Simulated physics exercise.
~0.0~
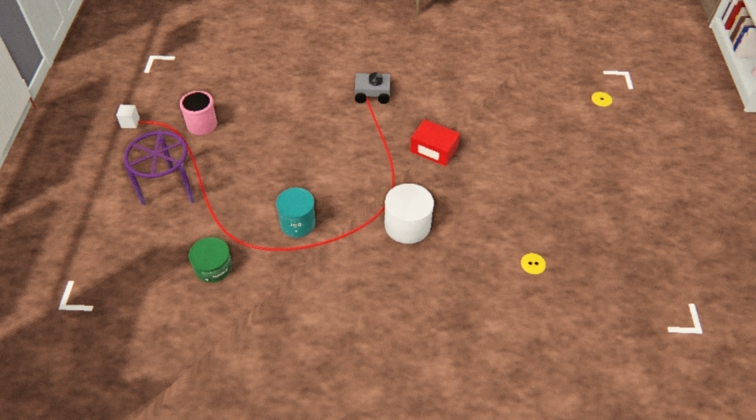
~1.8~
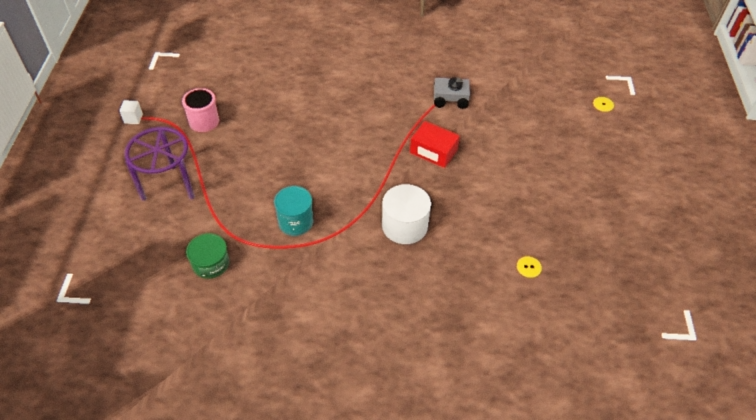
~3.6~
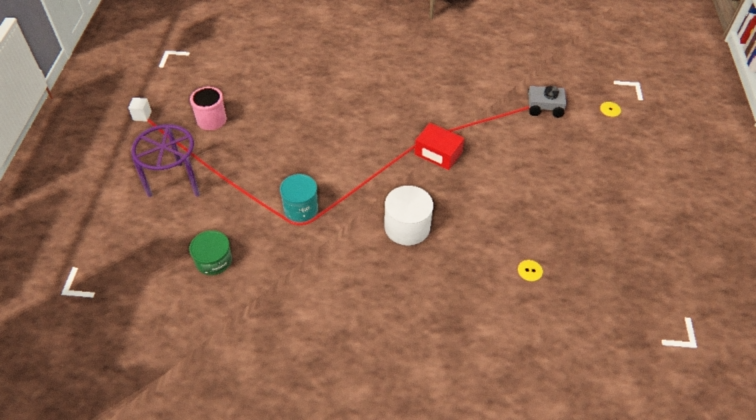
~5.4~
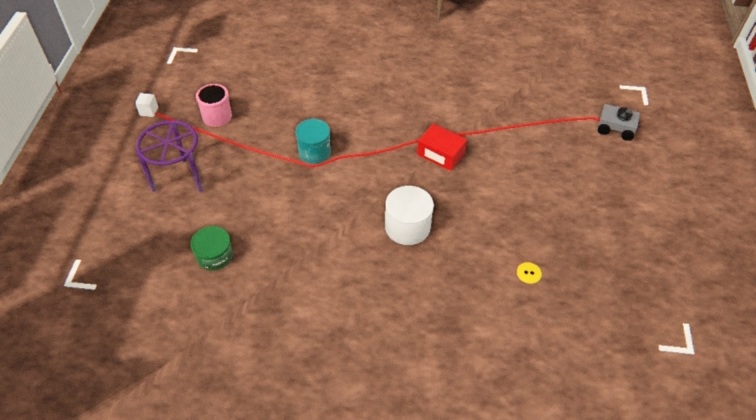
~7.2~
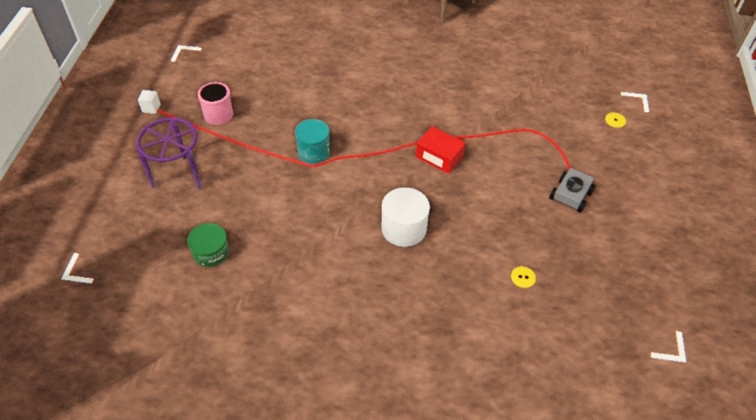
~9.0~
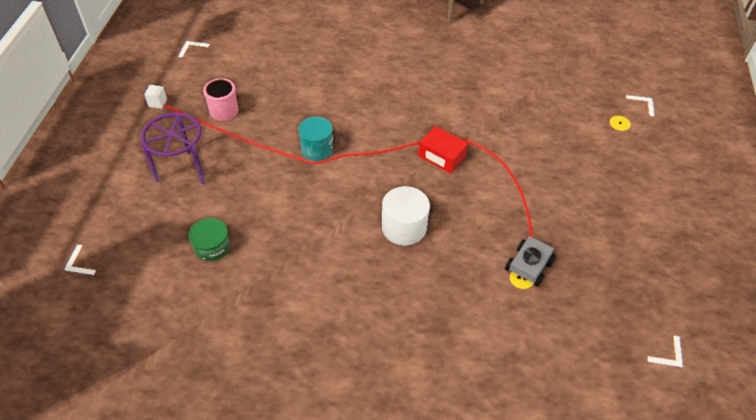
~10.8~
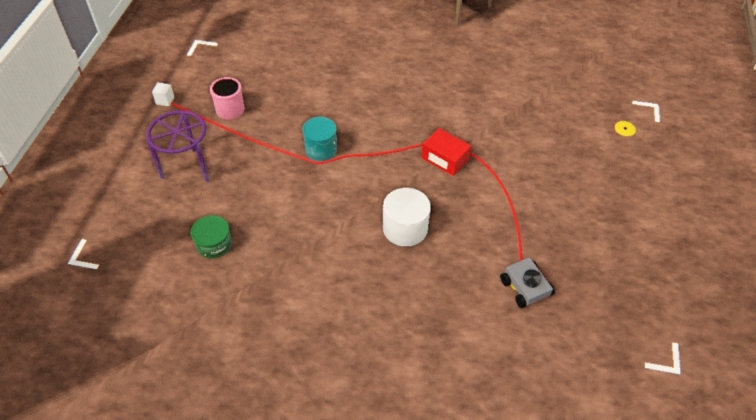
A little cart drives right, its red lead dragging the teal bin upward, then turns down and stops.
